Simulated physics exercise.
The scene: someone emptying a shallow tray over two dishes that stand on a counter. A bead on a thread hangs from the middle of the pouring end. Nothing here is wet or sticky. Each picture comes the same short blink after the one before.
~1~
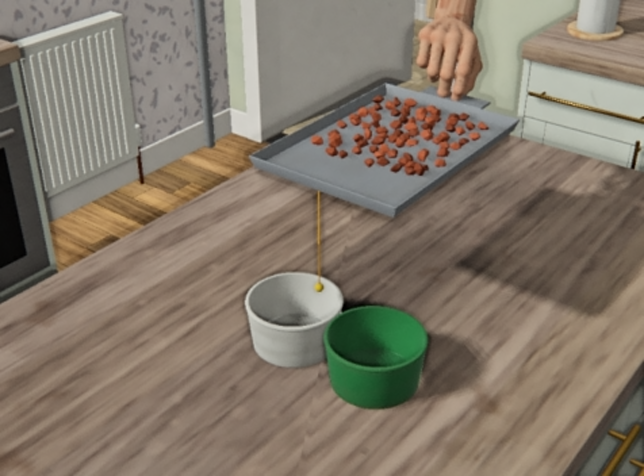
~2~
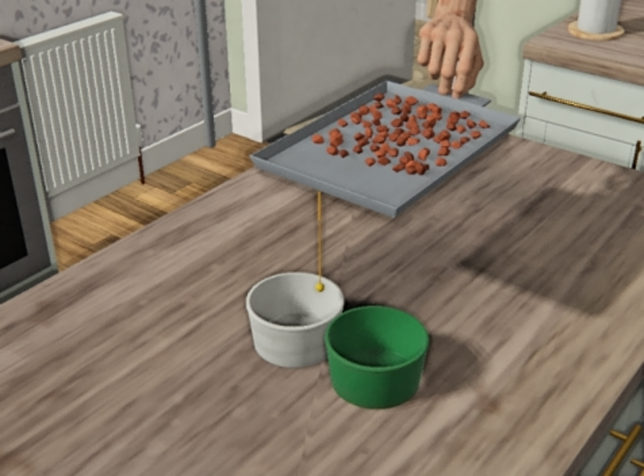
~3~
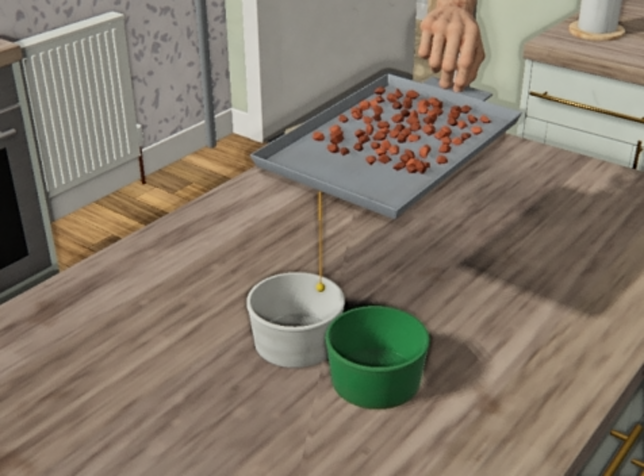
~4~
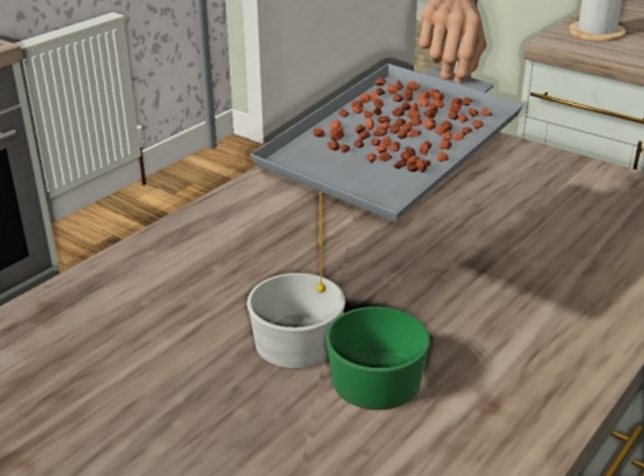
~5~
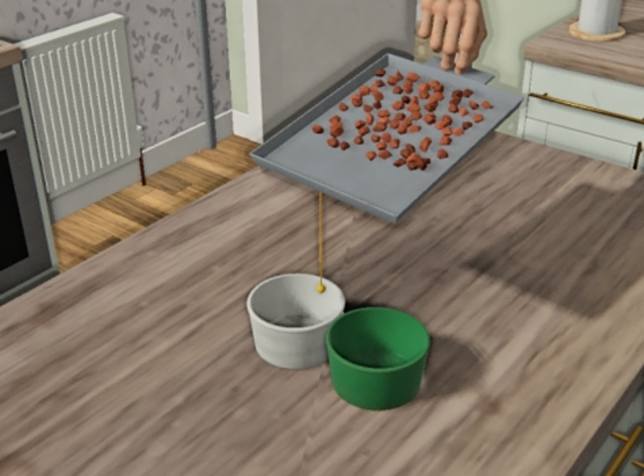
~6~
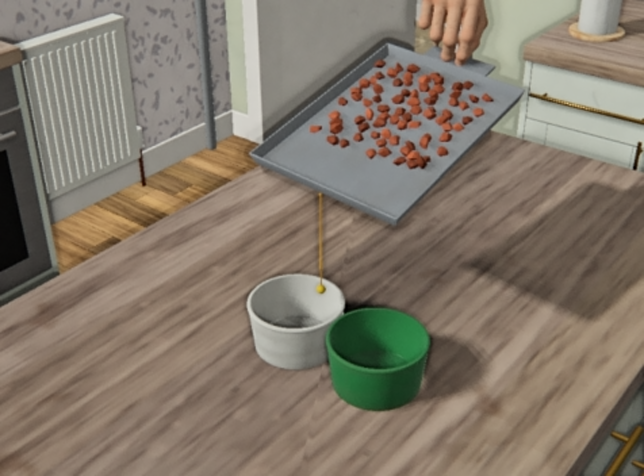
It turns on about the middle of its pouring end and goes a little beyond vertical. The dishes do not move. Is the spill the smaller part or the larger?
The two hold more than half of the load.
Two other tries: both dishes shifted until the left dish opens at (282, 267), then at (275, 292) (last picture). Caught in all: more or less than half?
At the first place below a half, at the second most of it.
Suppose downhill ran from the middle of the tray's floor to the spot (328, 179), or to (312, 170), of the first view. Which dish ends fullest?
First left, then the left dish.
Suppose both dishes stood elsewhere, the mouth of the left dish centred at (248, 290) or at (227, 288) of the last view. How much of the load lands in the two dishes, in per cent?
Near 40 % and 20 %.
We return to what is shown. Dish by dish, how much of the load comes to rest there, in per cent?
The left dish has 0 per cent, the right dish has 90.
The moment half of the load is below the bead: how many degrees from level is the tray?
Roughly 75°.
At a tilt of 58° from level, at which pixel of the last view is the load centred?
Around (379, 210).
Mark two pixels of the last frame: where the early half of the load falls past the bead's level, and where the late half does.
Around (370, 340) and then (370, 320).
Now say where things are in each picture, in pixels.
Corners of the pouring end at (255, 156) and (394, 205), level; middle of the load at (398, 133), bits of crushed brick; left dish at (265, 339); right dish at (346, 380); bead on its thread at (319, 287), in the first picture.
Corners of the pouring end at (256, 155) and (394, 205), level; middle of the load at (399, 132), in the second picture.
Corners of the pouring end at (256, 154) and (395, 207), tipped barely, lowest at the right corner; middle of the load at (400, 128), in the third picture.
Corners of the pouring end at (256, 154) and (395, 210), tipped a little, lowest at the right corner; middle of the load at (400, 122), in the fourth picture.
Corners of the pouring end at (256, 153) and (395, 212), tipped a little, lowest at the right corner; middle of the load at (400, 117), in the fifth picture.
Corners of the pouring end at (255, 153) and (395, 215), tipped a little, lowest at the right corner; middle of the load at (400, 112); left dish at (267, 341); right dish at (348, 381), in the sixth picture.
Soon after the last picture, tray tipped steeply; most on the tray; a stray few in the right dish; about a quarter in the air.
A little later, tray tipped right over; about a third on the tray; about half in the right dish; a stray few in the left dish; a small part outside both; a stray few in the air.
Later still, tray tipped past a quarter turn; most in the right dish; a stray few in the left dish; a small part outside both.
At rest, tray tipped past a quarter turn; most in the right dish; a stray few in the left dish; a small part outside both.
